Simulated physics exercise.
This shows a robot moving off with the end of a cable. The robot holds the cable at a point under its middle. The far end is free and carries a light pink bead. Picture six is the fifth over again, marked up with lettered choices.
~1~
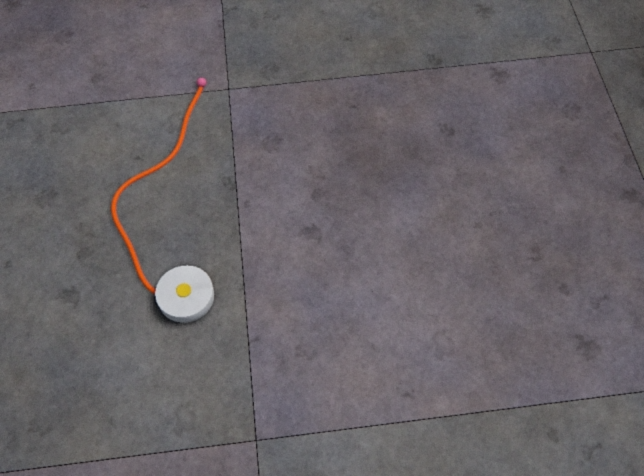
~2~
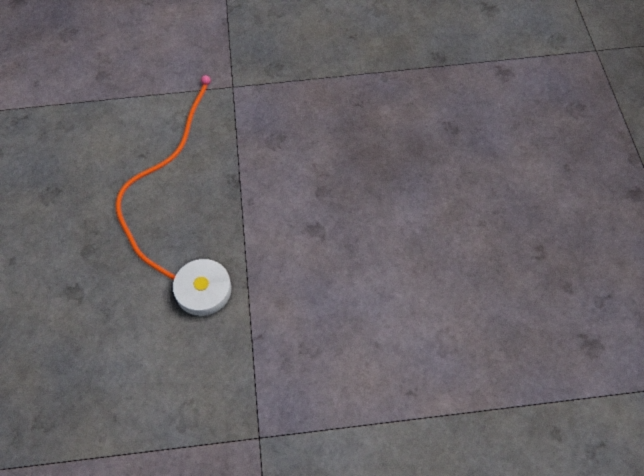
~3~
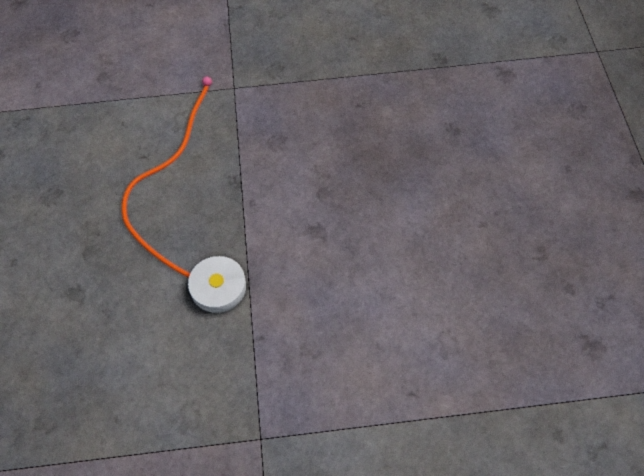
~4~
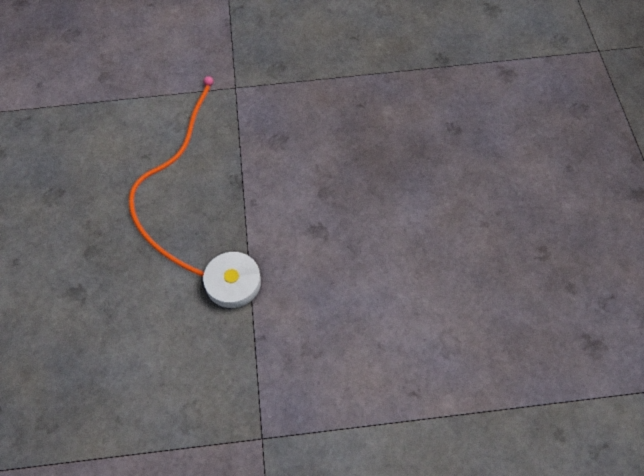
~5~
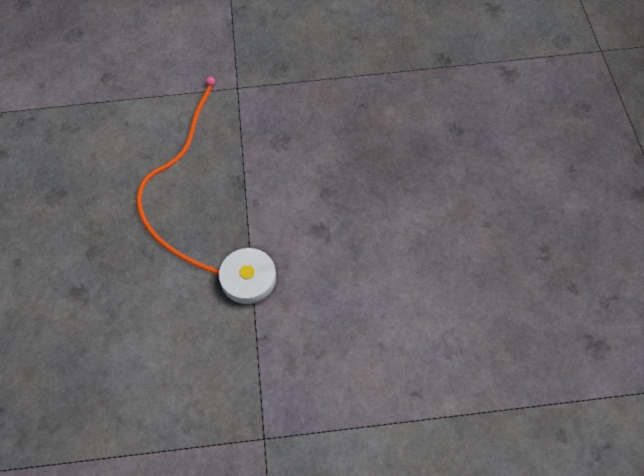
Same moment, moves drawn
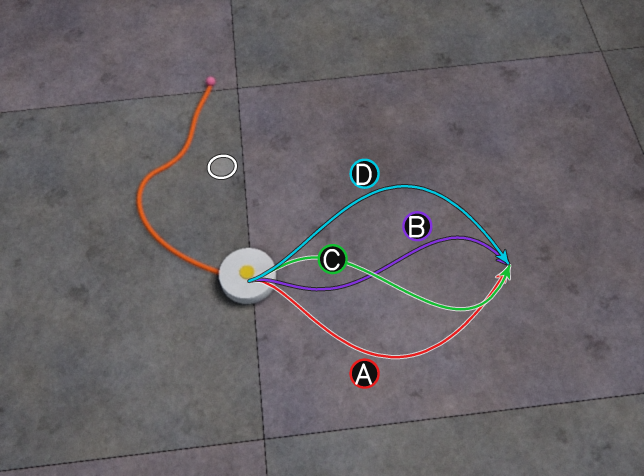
The footage shows a round white robot with a yellow dot on a tiled floor, pulling one end of an orange cable steadily rightward and slightly upward, while the cable's curve shifts and its pink-beaded far end barely moves.
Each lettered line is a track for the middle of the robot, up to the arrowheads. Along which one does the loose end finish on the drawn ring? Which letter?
The end stops on the ring with A.
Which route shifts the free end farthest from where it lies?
That is A.
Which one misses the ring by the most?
D.
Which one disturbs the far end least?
D.
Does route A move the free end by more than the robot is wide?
On that route, yes.
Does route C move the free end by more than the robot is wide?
Yes.
On the marked copy, A from (249, 281) via (391, 357) to (507, 269); B from (249, 281) via (386, 267) to (510, 265); C from (249, 281) via (389, 283) to (510, 265); D from (249, 281) via (379, 191) to (508, 264); the ring at (222, 167).
Taking A. A third of the way, robot (348, 340), middle of the cable (240, 222), free end (202, 102).
Two thirds of the way, robot (464, 323), middle of the cable (300, 259), free end (212, 149).
When it is over, robot (511, 261), middle of the cable (336, 256), free end (221, 165); the free end is on the ring.
As for the rest, B leaves the free end at (219, 137); C leaves the free end at (226, 144); D leaves the free end at (231, 121).
